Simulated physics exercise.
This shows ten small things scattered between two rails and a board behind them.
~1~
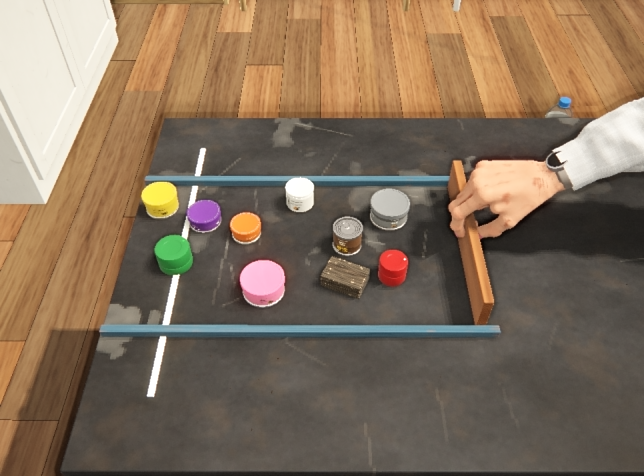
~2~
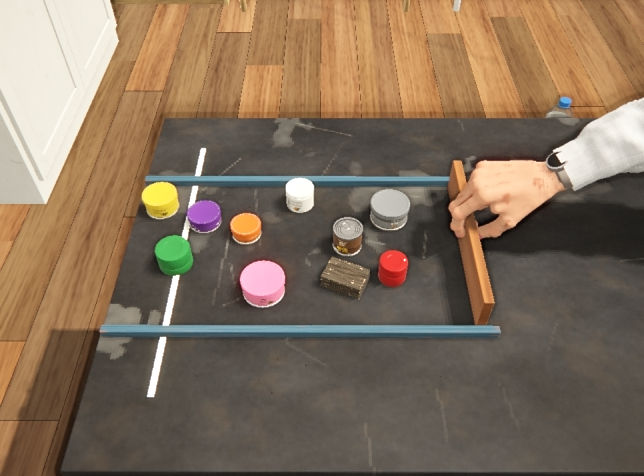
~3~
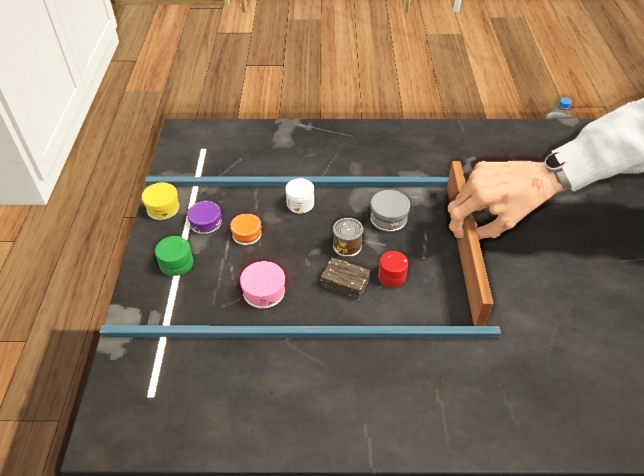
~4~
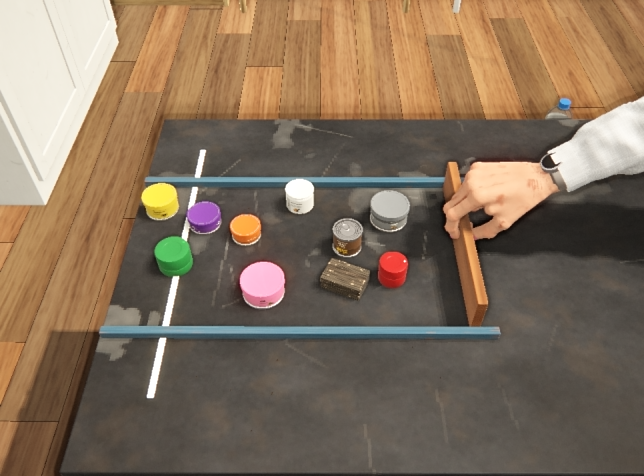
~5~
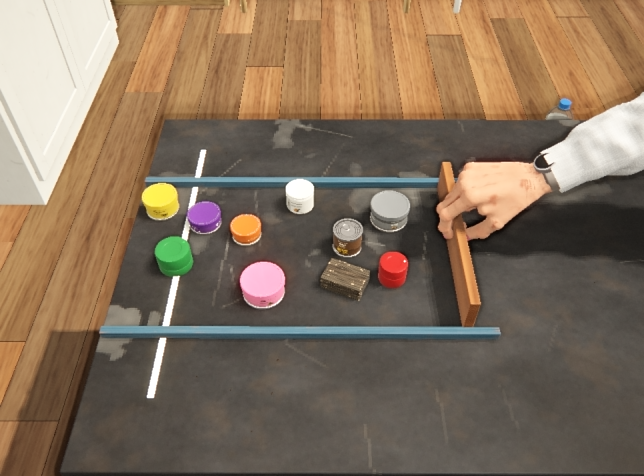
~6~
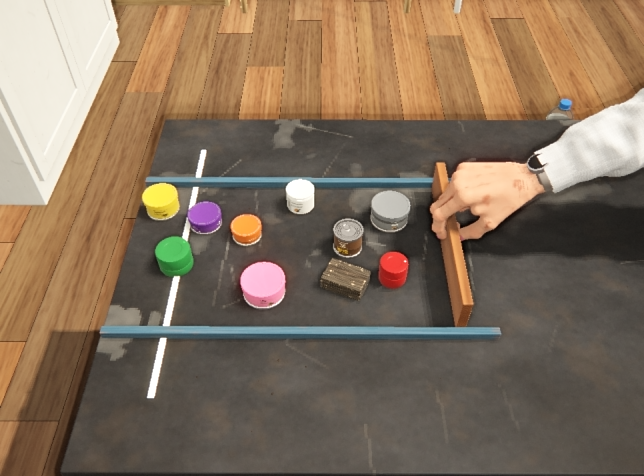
A hand slides a wooden board slightly left between blue rails behind ten small, still objects.
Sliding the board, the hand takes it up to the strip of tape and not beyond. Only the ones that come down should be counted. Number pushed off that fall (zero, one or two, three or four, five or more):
Honestly, the push sends one or two of them over the end.
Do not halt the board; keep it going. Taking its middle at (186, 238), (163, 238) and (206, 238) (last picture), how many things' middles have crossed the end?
The numbers past the end are 1, 5 and 1.
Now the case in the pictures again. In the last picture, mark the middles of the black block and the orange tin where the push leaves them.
Final spots - black block (150, 286), orange tin (142, 232).
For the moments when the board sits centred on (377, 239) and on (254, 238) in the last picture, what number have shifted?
The first number is 3, the next one 8.
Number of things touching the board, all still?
5 of them.
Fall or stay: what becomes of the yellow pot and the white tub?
Result: Yellow pot down, white tub still up.
A little later, none off yet; yellow pot at rest near (162, 202); green lid at rest near (175, 257); purple pot at rest near (205, 218).
When it is over, the number that fall off is one or two; down, yellow pot.
